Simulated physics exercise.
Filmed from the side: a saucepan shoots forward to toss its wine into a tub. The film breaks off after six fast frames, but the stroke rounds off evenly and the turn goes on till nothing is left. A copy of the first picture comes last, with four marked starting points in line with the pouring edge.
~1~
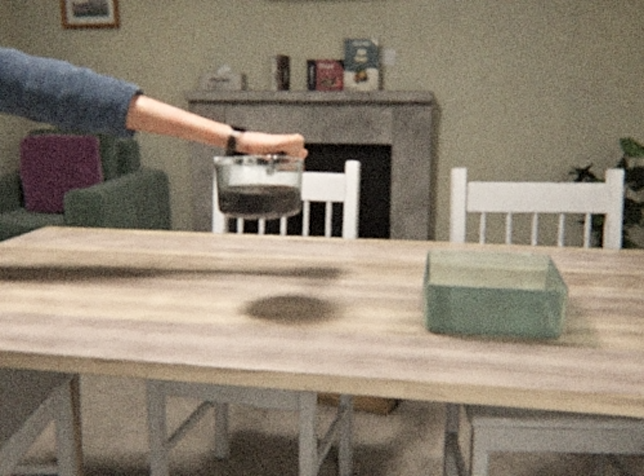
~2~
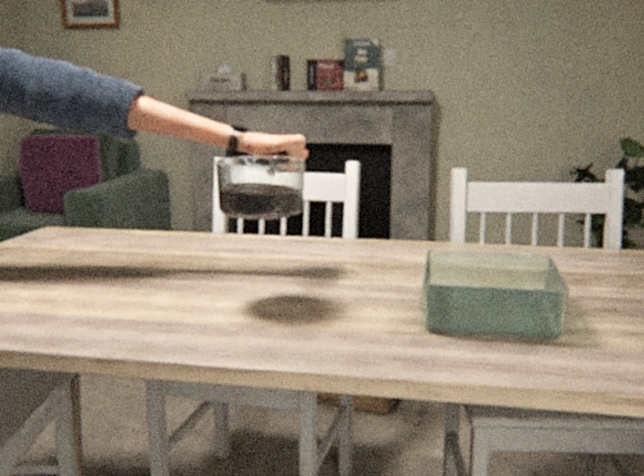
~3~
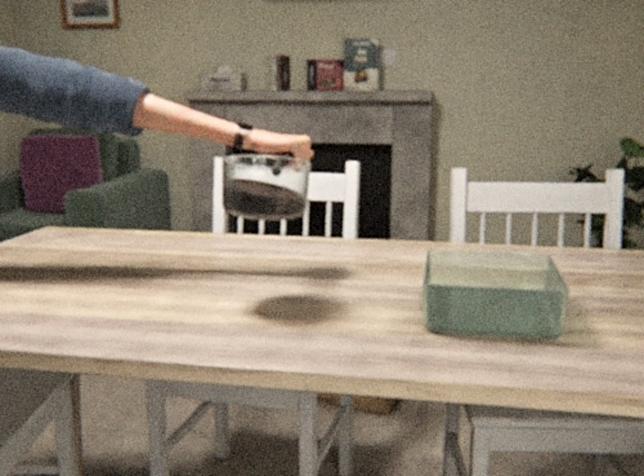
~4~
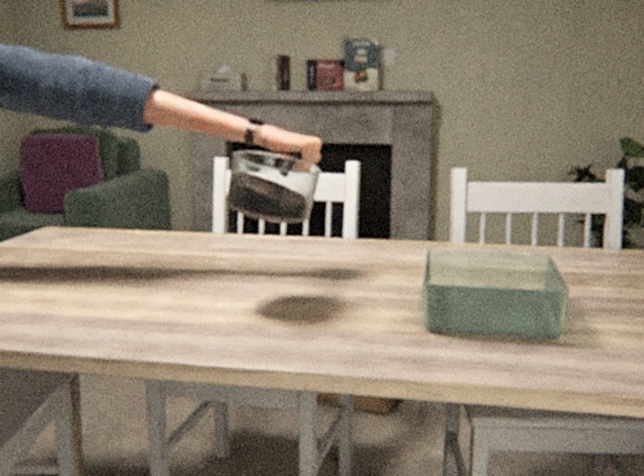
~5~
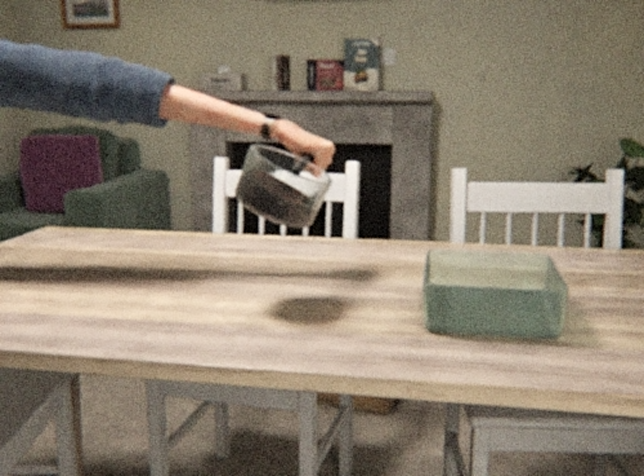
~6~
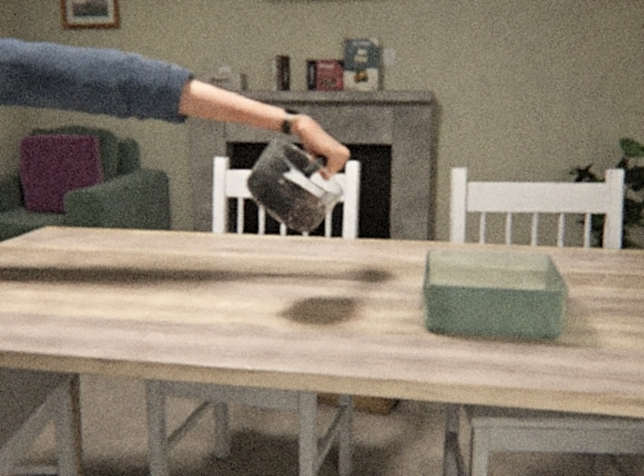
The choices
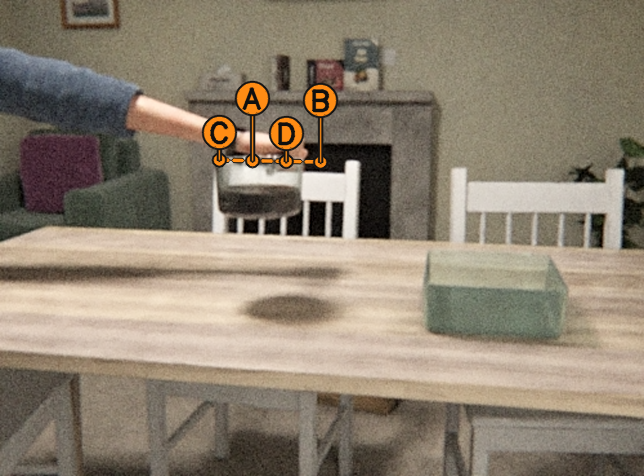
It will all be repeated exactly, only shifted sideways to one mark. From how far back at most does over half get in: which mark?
Take B.
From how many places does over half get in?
One.
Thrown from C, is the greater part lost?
Yes, that goes wrong.
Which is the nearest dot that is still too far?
D.
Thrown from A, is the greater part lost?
Yes, it does.
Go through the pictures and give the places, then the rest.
Upright, lip at (300, 161); tub from (424, 329) to (562, 338); nothing has left yet.
Upright, lip at (302, 161); nothing has left yet.
Tipped about 4°, lip at (308, 164); nothing has left yet.
Tipped about 12°, lip at (318, 171); nothing has left yet.
Tipped about 24°, lip at (330, 181); nothing has left yet.
Tipped about 38°, lip at (342, 193); nothing has left yet.
On the marked copy, A at (252, 160); B at (320, 162); C at (219, 160); D at (286, 161).
Choosing A, about 0 % lands in the tub, 100 % falls short.
Choosing B, about 63 % lands in the tub, 6 % falls short and 31 % goes beside or beyond.
Choosing C, about 0 % lands in the tub, 100 % falls short.
Choosing D, about 9 % lands in the tub, 87 % falls short and 4 % goes beside or beyond.
